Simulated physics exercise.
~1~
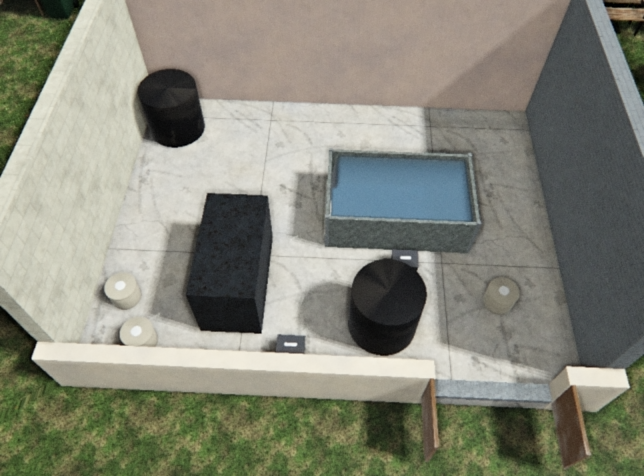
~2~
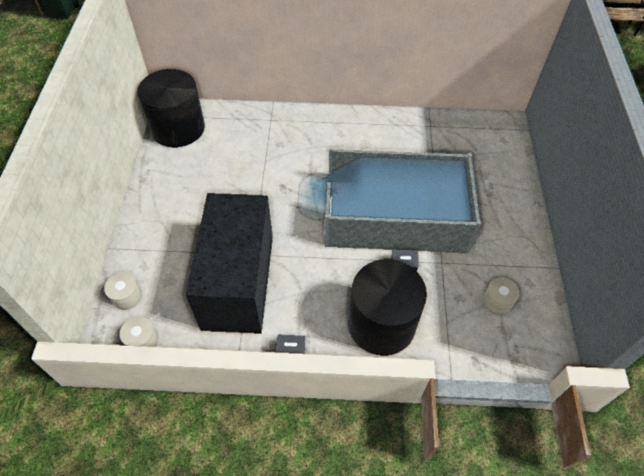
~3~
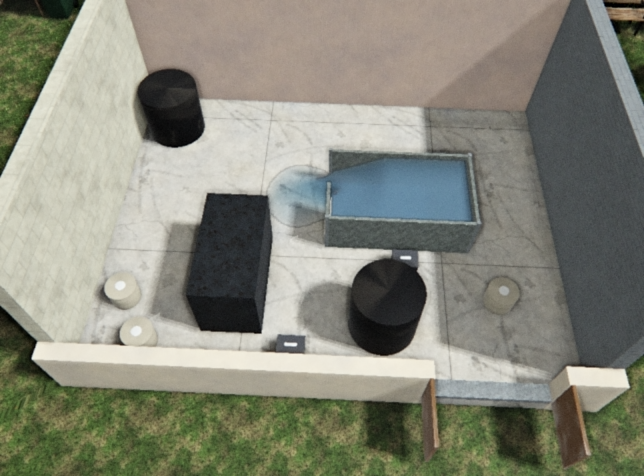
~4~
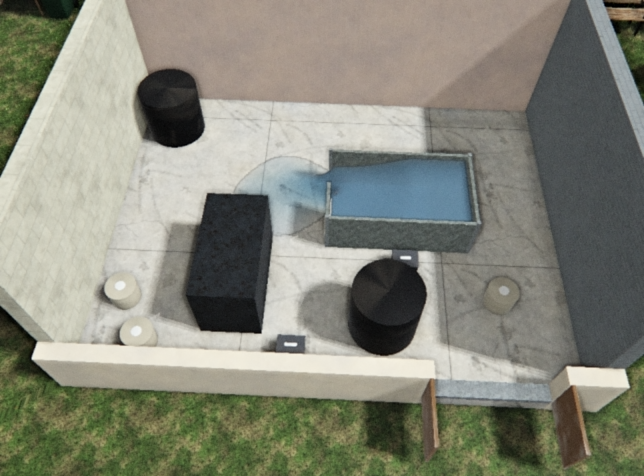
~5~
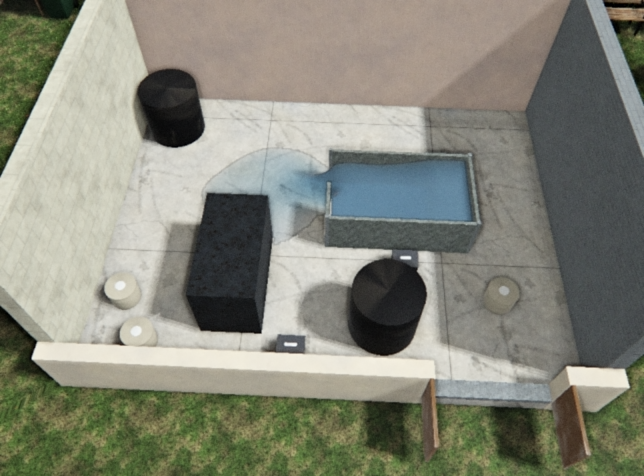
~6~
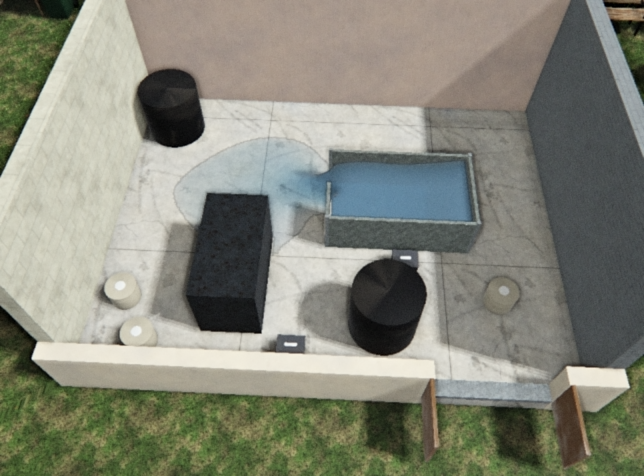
Water poured out of the left end of a raised stone pool in a walled court and spread leftward across the pale floor, reaching behind a black block, while the scattered objects stayed still.
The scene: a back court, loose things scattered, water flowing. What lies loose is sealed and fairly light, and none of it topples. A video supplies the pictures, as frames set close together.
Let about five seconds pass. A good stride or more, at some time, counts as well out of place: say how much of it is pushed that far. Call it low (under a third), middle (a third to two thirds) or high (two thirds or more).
Middle.
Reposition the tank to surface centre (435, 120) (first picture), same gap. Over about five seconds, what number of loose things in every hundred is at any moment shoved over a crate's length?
Roughly 40 %.
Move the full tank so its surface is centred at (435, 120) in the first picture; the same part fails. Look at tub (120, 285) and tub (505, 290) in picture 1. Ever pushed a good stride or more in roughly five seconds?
Well, one by one: Went the distance, then travelled less.
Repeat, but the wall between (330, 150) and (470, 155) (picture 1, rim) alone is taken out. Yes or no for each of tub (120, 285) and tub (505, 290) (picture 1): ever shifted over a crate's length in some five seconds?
Covered that distance; covered that distance.
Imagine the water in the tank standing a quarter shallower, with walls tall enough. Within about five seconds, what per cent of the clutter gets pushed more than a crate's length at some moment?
40 in a hundred, or close to it.
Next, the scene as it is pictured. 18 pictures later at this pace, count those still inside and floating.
Total: 0.
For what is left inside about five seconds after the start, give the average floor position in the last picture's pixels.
The average lies close to (346, 314).
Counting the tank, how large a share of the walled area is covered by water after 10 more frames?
My answer would be close to 40 per cent.
A moment on, 0 of 5 are well off their spots; 0 afloat.
Next, 0 of 5 are well off their spots; 0 afloat.
Later, 1 of 5 are well off their spots; 0 afloat.
In the end, 3 of 5 are well off their spots, and 3 have been at some point; 3 afloat.
